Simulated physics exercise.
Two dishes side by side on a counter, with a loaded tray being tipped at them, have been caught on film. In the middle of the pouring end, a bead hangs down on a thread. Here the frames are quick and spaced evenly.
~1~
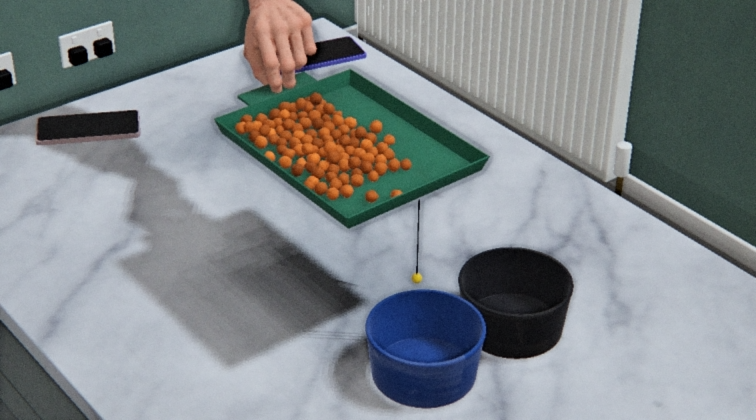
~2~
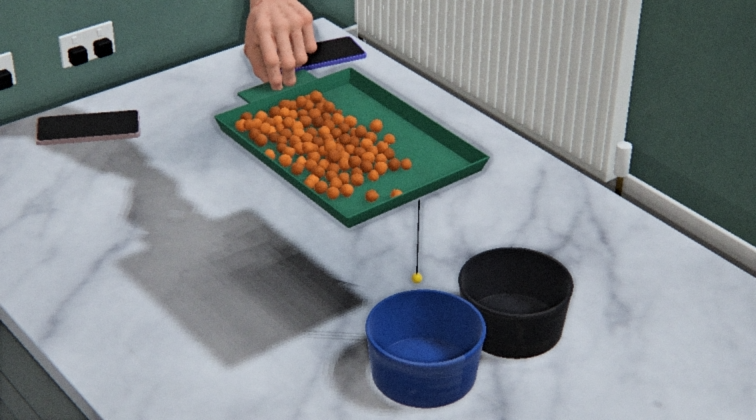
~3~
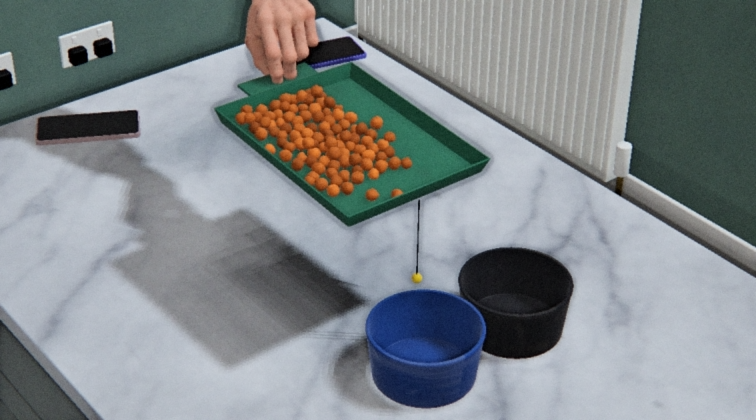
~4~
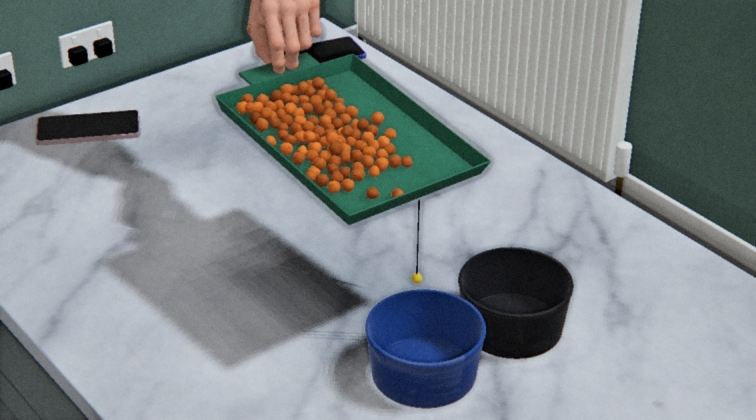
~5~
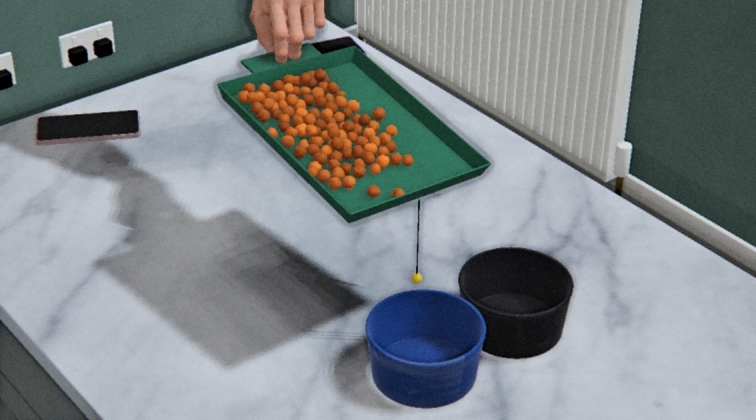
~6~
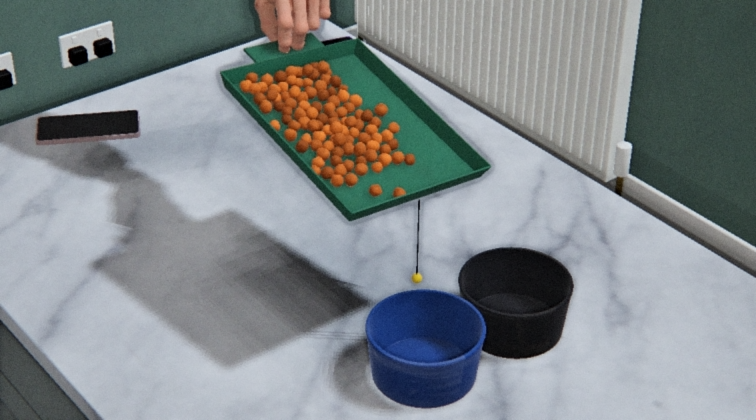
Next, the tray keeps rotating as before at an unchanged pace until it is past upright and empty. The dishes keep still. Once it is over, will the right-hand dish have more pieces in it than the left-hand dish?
Oh, the winner here is the right dish, by the look of it.
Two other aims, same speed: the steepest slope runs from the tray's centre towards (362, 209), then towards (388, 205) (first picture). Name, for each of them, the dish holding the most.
Results - the dish on the left side first, the dish on the left side second.
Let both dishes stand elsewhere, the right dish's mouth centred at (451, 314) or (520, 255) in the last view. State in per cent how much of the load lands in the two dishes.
About 30 per cent, then about 90 per cent.
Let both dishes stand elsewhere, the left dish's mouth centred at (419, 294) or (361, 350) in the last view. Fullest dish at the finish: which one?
Try 1: The right-side dish; try 2: The right-side dish.
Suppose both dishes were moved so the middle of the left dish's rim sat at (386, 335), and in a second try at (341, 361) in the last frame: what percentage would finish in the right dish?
Roughly 80% the first time and 30% the second time.
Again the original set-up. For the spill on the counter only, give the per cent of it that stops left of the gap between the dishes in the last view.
Roughly 60 in a hundred.
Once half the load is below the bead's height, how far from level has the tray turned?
Around 95° of tilt.
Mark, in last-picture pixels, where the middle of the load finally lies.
Close to (508, 320), more or less.
Soon after the last picture, tray tipped steeply; nearly all on the tray; a stray few in the left dish; a stray few in the right dish; a stray few in the air.
A little later, tray tipped right over; about a quarter on the tray; a small part in the left dish; about half in the right dish; a stray few outside both; about a quarter in the air.
Later still, tray tipped past a quarter turn; about a quarter in the left dish; most in the right dish; a small part outside both.
At rest, tray tipped past a quarter turn; about a quarter in the left dish; most in the right dish; a small part outside both.
